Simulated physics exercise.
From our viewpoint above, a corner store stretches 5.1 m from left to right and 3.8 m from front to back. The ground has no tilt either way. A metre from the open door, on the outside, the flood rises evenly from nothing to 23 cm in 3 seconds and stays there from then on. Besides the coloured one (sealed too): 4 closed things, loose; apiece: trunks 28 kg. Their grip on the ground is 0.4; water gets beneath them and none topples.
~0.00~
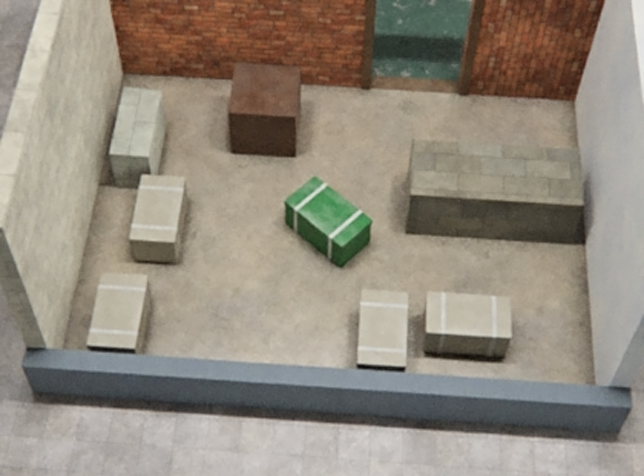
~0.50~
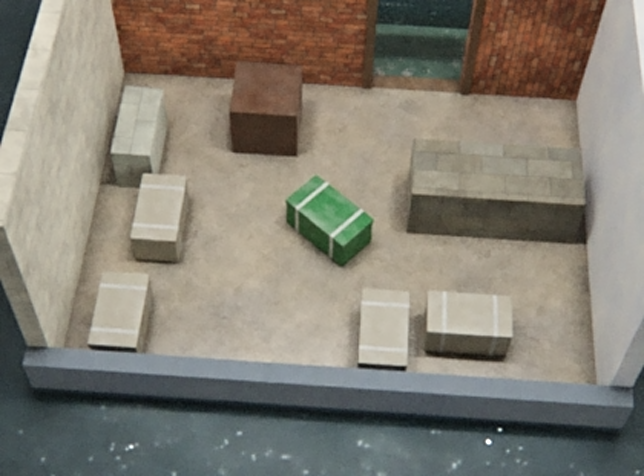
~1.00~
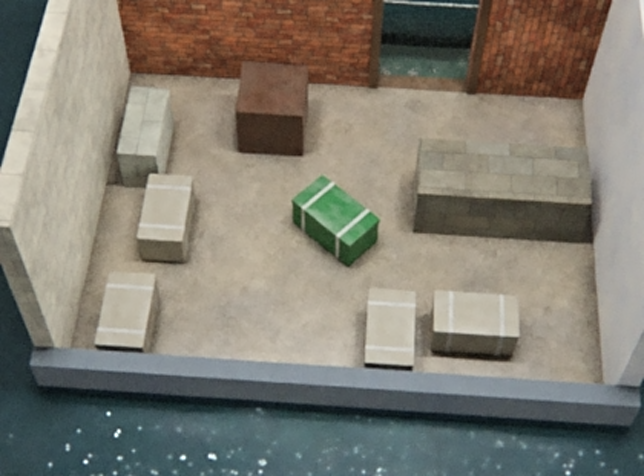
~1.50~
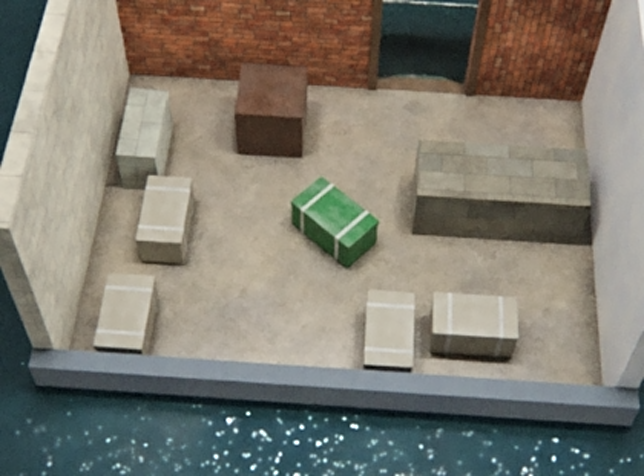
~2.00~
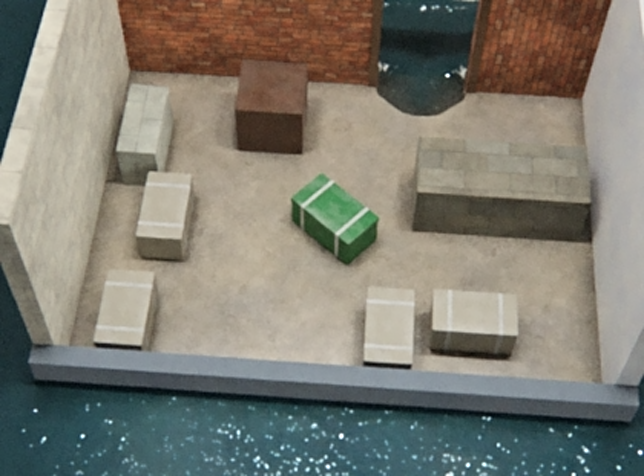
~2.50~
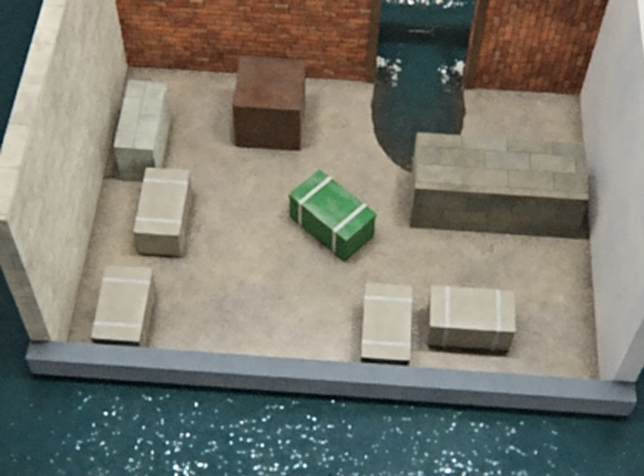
A green trunk with pale bands sits askew in the middle of a brick-backed storeroom, seen from high above its low front wall. Four beige boxes stand at left and front right, with a brown block behind, a pale one at left and a long grey one at right. Dark, glinting water replaces the paving outside, then creeps through the back doorway; the objects stay put as the view shifts barely.
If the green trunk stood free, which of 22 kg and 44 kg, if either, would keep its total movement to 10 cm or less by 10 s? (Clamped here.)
Neither one succeeds.
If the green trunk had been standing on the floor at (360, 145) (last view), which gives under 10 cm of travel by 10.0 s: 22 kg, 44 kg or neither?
Note: None OK.
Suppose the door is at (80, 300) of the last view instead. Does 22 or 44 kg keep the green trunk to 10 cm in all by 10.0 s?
That way, only the big mass suffices.
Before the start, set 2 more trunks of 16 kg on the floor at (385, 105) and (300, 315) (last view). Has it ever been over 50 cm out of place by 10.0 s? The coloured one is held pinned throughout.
Beyond, below.
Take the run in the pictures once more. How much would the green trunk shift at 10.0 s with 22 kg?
About 150 cm.
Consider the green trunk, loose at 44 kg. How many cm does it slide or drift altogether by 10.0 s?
Roughly 40 centimetres altogether.
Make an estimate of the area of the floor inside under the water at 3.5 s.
3.5 m2.
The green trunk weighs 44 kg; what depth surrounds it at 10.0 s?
Something like 7 centimetres.
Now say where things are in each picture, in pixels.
In the first frame, the green trunk at (328, 210), on the bottom; water covers 0.0 m2; 0 of 5 have shifted.
In the second frame, the green trunk at (329, 209), on the bottom; water covers 0.0 m2; 0 of 5 have shifted.
In the third frame, the green trunk at (336, 209), on the bottom; 0.0 m2 under water; 0 of 5 have shifted.
In the fourth frame, the green trunk at (335, 211) rests on the ground; 0.0 m2 under water; 0 of 5 have shifted.
In the fifth frame, the green trunk at (335, 208), on the bottom; water covers 0.2 m2; 0 of 5 have shifted.
In the sixth frame, the green trunk at (333, 204) rests on the ground; 1.0 m2 under water; 0 of 5 have shifted.
After 3.5 s the green trunk would be 0 cm from its start with 22 kg and 0 cm from its start with 44 kg; 2 cm of water round it then.
After 4.5 s the green trunk would be 42 cm from its start with 22 kg and 4 cm from its start with 44 kg; 5 cm of water round it then.
After 7.0 s the green trunk would be 124 cm from its start with 22 kg and 7 cm from its start with 44 kg; 6 cm of water round it then.
After 10.0 s the green trunk would be 165 cm from its start with 22 kg and 39 cm from its start with 44 kg; 7 cm of water round it then.
